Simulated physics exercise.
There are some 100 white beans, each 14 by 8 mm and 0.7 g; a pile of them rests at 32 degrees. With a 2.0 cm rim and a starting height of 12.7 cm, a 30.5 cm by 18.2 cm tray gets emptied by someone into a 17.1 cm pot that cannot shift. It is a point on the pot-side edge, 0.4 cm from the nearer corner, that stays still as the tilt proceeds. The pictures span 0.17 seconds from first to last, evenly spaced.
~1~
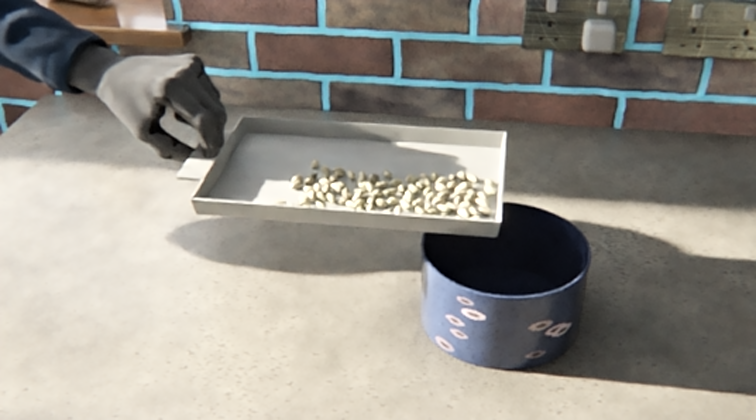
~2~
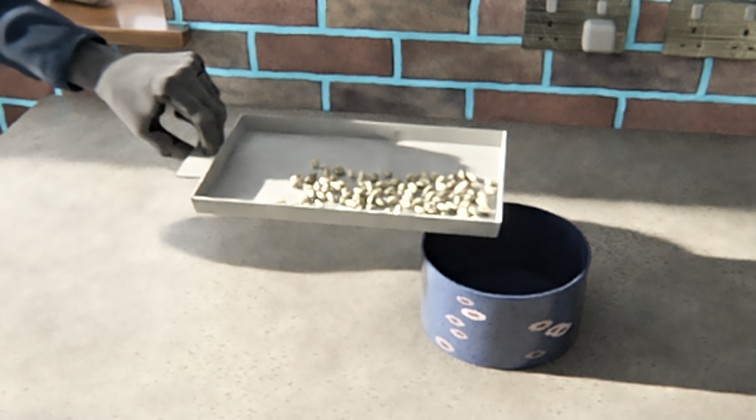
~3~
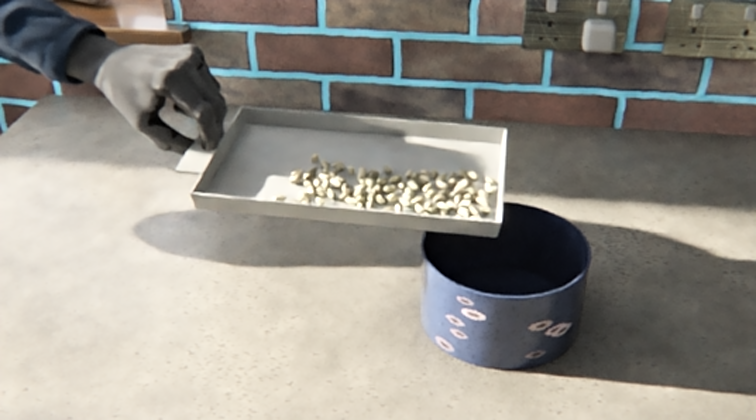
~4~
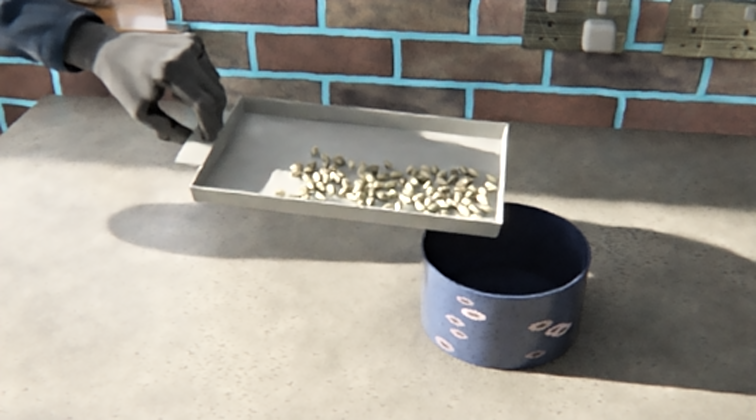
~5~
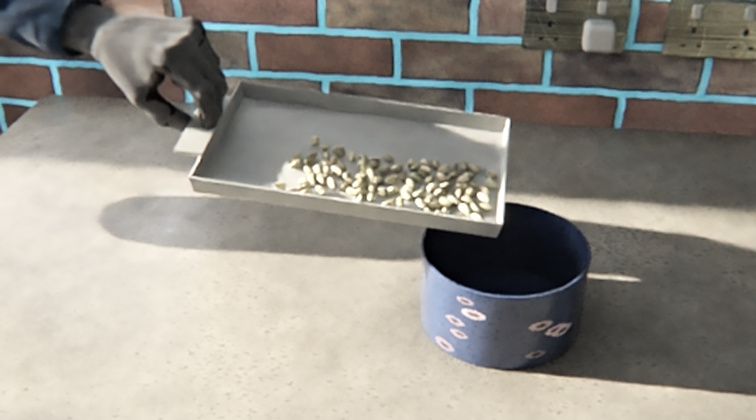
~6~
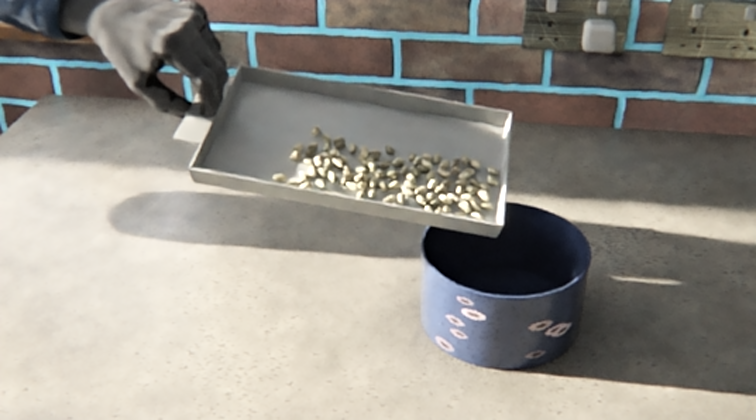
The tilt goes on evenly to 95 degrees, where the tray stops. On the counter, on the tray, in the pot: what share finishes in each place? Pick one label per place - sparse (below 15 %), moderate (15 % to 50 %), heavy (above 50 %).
Counter: Moderate; left on the tray: Sparse; pot: Heavy.
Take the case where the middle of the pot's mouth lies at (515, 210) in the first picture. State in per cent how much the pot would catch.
Estimate: ~ 0 %.
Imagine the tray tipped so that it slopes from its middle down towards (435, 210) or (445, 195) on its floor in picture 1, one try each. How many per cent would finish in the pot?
That would be close to 90 per cent and then close to 90 per cent.
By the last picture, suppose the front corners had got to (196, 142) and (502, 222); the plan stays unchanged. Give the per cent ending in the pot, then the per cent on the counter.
You'd end with pot at 95 and counter at 5.
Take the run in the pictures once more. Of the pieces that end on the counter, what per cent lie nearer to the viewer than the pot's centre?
Roughly 100 percent of the spill.
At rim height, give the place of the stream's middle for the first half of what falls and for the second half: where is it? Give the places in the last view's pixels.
Near (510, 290) at first, near (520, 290) afterwards.
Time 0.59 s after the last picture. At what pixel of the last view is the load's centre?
Near (468, 192).
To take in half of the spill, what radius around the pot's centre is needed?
18 cm.
Then, 0.35 s after the last picture, tilt 52 degrees; the tray holds 100 %, the pot 0 %.
Then, 0.59 s after the last picture, tilt 80 degrees; the tray holds 95 %, the pot 0 %.
Then, 0.93 s after the last picture, tilt 95 degrees; the tray holds 10 %, the pot 55 %.
In the end, counter 40 %, tray 0 %, pot 60 %.
